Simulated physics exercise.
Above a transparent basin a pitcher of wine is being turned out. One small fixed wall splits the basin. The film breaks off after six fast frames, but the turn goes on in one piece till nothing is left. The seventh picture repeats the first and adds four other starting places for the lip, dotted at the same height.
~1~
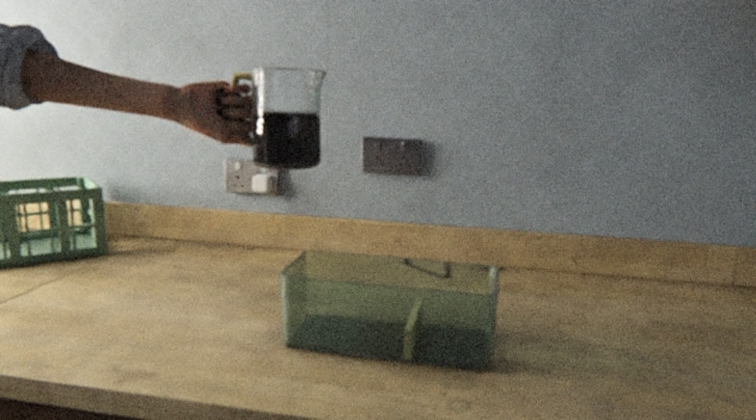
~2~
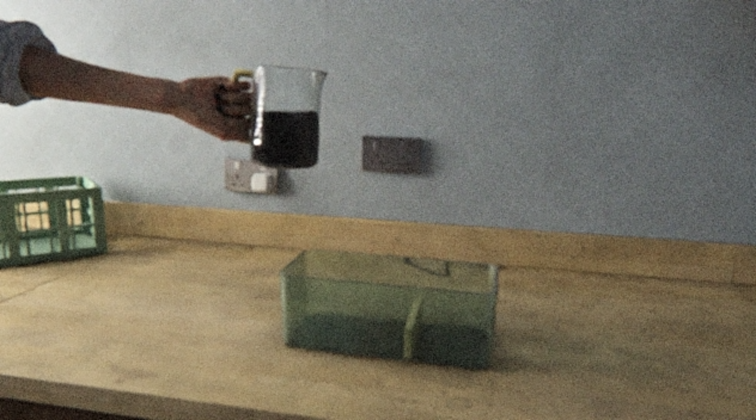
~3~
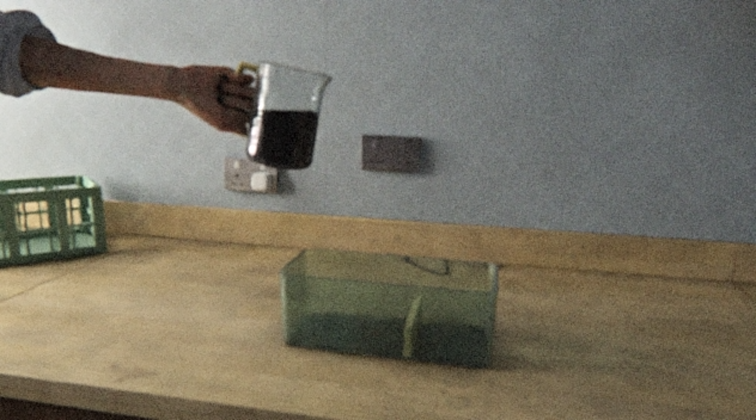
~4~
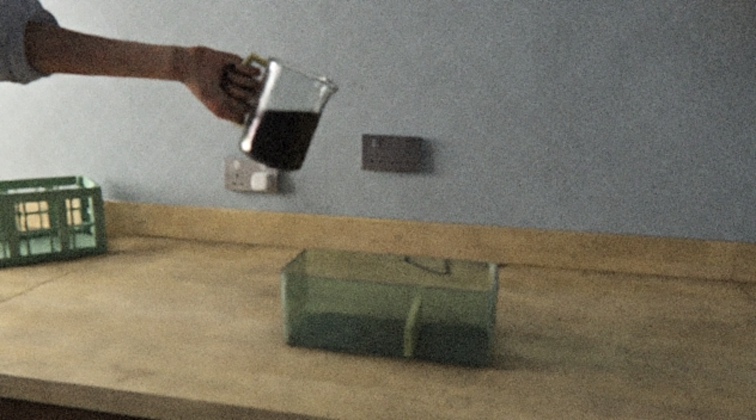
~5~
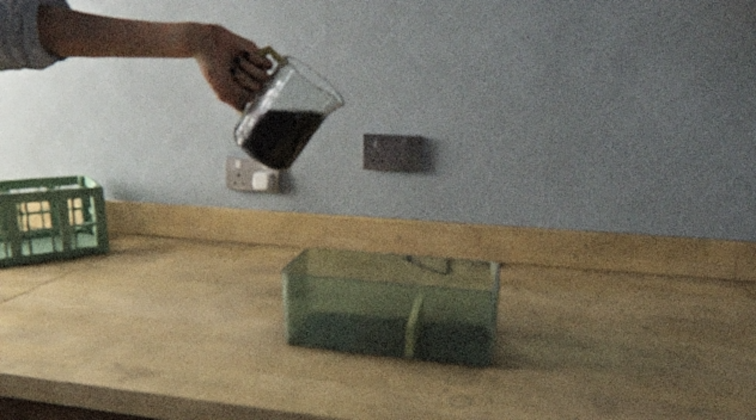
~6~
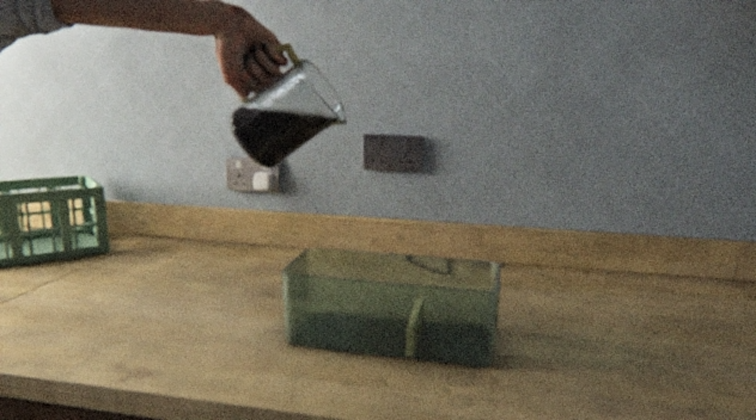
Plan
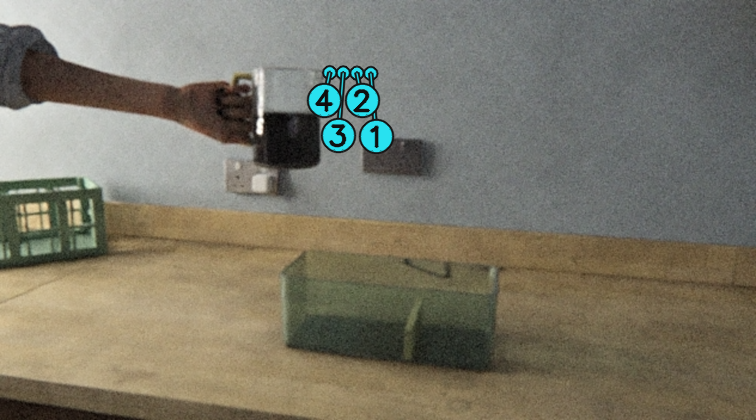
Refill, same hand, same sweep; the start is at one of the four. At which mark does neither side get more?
Go for 2.
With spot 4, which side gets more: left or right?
The left side.
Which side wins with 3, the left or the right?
The left side.
In cyan, 1 at (370, 73); 2 at (356, 73); 3 at (343, 72); 4 at (329, 72).
With 1, about 24 % ends left of the wall and 71 % right of it; 5 % is lost outside.
With 2, about 55 % ends left of the wall and 42 % right of it.
With 3, about 83 % ends left of the wall and 11 % right of it; 6 % is lost outside.
With 4, about 84 % ends left of the wall and 5 % right of it; 11 % is lost outside.
